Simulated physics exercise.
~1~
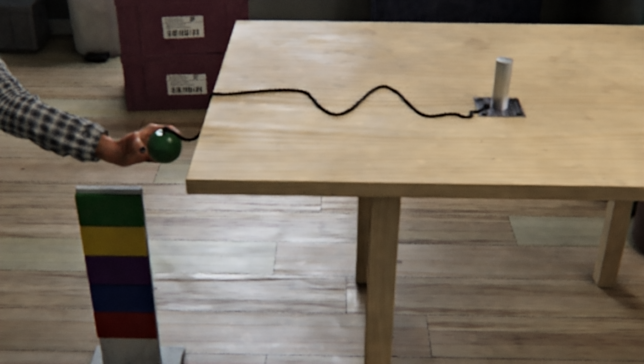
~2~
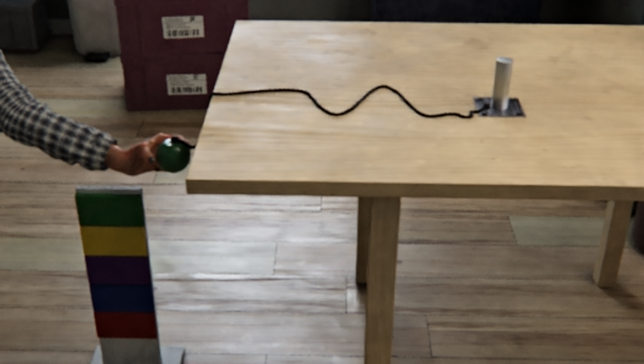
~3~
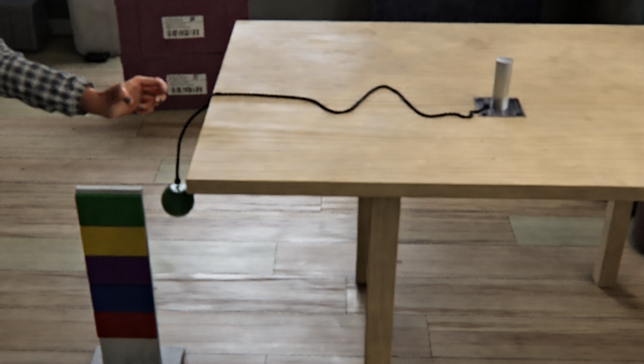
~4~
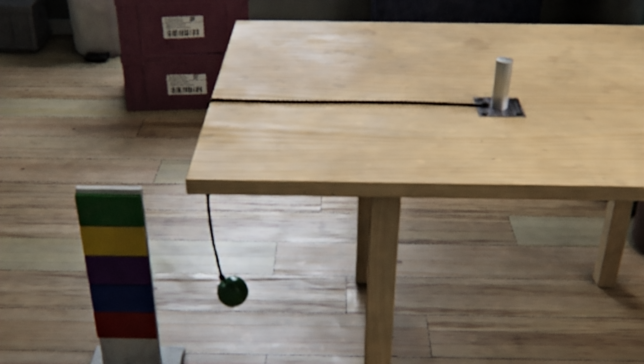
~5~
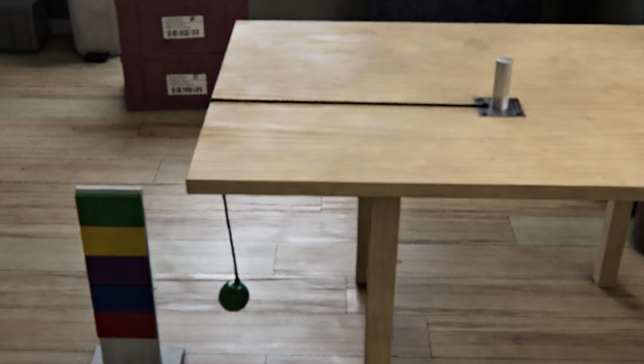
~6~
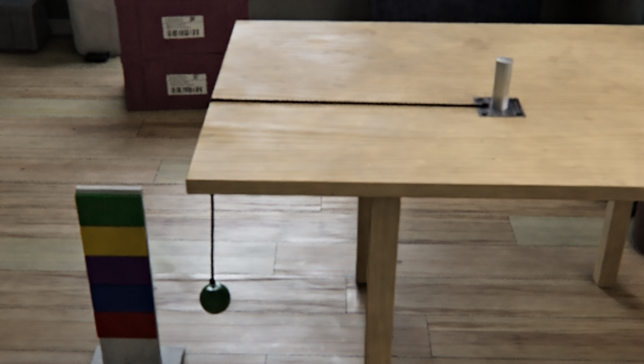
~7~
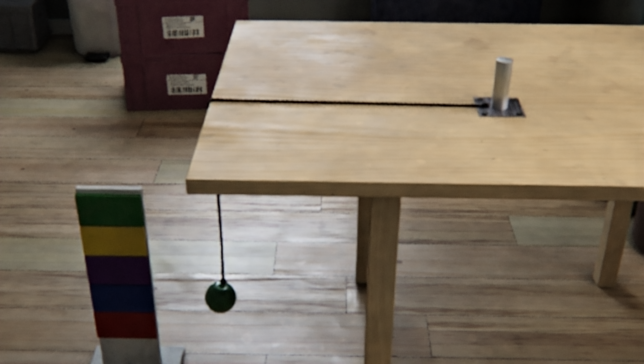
A hand held a green ball on a slack black cord at the edge of a wooden table, then let go and drew away; the ball dropped, pulled the cord straight, swung slightly and hung level with the striped board's blue band.
